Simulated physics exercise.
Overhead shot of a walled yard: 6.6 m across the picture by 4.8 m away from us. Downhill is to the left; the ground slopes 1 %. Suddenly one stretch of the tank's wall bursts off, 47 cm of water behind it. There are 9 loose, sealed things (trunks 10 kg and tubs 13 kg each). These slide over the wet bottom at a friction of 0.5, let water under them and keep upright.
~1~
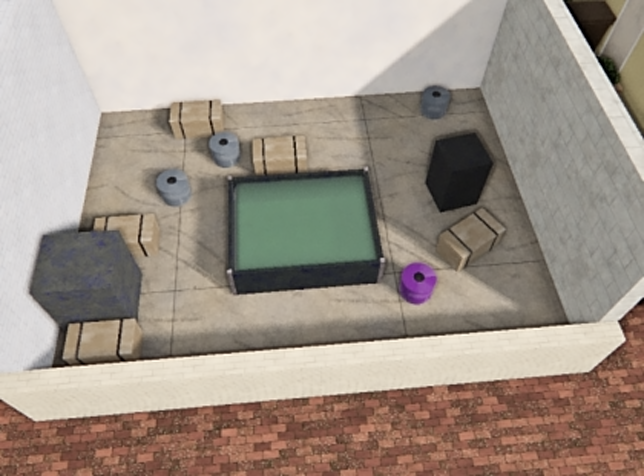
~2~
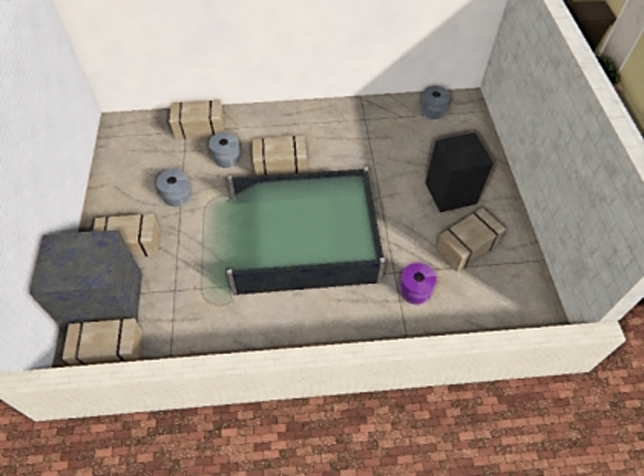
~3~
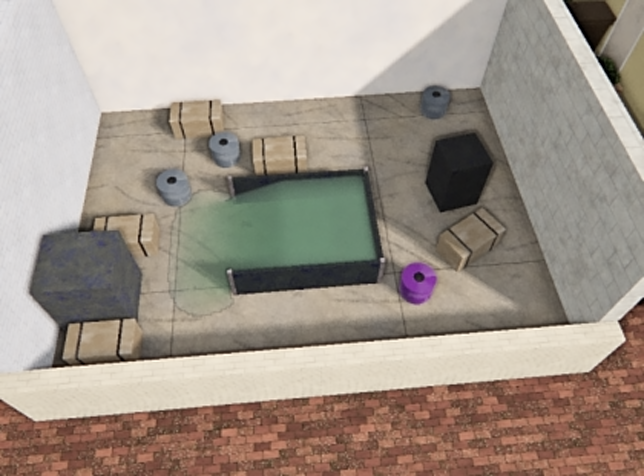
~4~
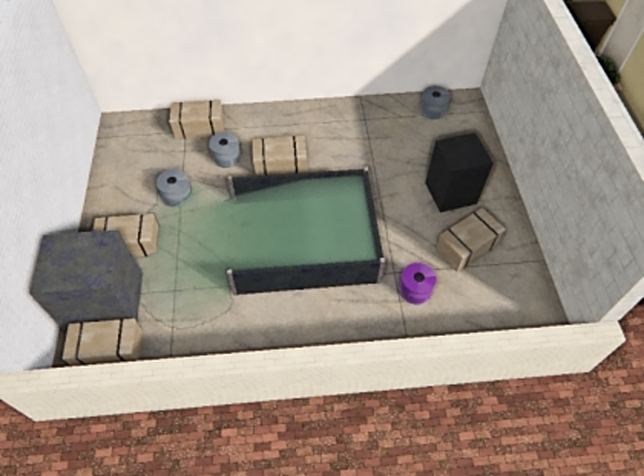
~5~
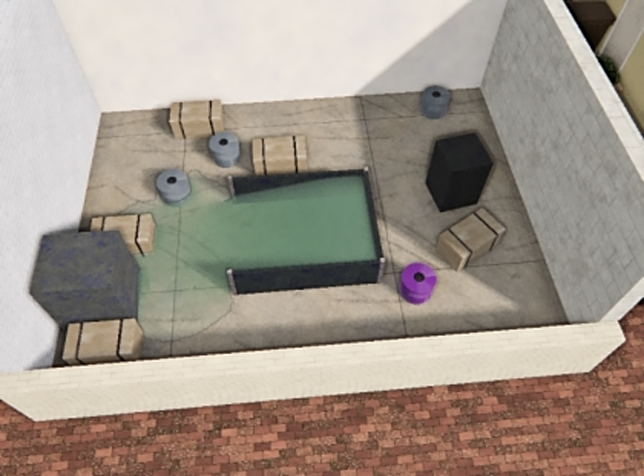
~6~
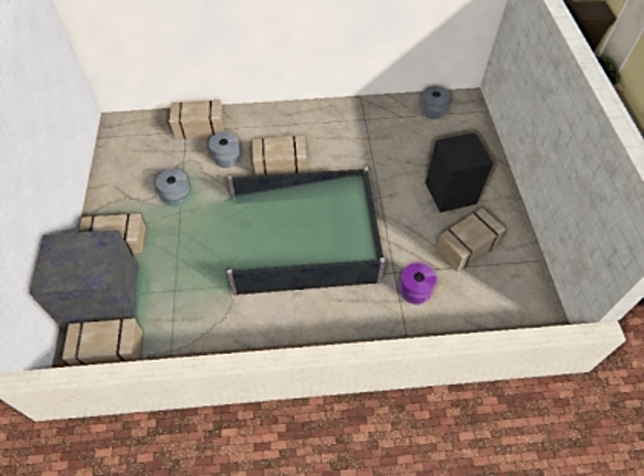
In a walled yard scattered with wooden trunks and round tubs, the left side of a tank of green water burst off, and the water spread left across the floor, reaching the trunks there.
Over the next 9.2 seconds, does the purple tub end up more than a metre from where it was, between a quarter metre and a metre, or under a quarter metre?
It's going to keep its spot, I think.
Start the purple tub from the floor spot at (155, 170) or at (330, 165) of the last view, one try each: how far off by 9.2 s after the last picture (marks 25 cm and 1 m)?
At the first spot it winds up far off; at the second it keeps its position.
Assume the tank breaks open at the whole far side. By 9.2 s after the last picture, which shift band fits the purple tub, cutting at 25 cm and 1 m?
From there, the purple tub remains planted.
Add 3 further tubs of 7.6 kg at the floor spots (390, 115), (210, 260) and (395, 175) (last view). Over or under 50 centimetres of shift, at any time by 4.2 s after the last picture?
Taking them in the order given: Falls short, exceeds it and falls short.
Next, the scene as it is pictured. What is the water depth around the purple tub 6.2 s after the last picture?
Around 3 cm.
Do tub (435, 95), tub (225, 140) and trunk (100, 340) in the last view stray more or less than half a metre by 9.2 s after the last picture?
Well, going one by one, it's not that far, not that far and too far.
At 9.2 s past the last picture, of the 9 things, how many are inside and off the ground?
At that moment 5.
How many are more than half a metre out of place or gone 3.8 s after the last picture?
Tally: 4.
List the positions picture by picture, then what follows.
The purple tub at (419, 277) rests on the ground; 2.9 m2 under water; 0 of 9 have shifted, in the first frame.
The purple tub at (419, 277) rests on the ground; water covers 3.7 m2; 0 of 9 have shifted, in the second frame.
The purple tub at (419, 277) rests on the ground; 4.5 m2 under water; 0 of 9 have shifted, in the third frame.
The purple tub at (419, 277) rests on the ground; water covers 5.5 m2; 0 of 9 have shifted, in the fourth frame.
The purple tub at (419, 277), on the bottom; 6.4 m2 under water; 0 of 9 have shifted, in the fifth frame.
The purple tub at (419, 277) rests on the ground; water covers 7.3 m2; 1 of 9 have shifted, in the sixth frame.
Then, 1.2 s after the last picture the purple tub is near (419, 277), 0.0 m from its start, aground; 2 afloat.
Then, 3.8 s after the last picture the purple tub is near (419, 277), 0.0 m from its start, aground; 3 afloat.
Then, 6.2 s after the last picture the purple tub is near (419, 277), 0.0 m from its start, aground; 4 afloat.
Then, 9.2 s after the last picture the purple tub is near (419, 278), 0.0 m from its start, aground; 5 afloat.
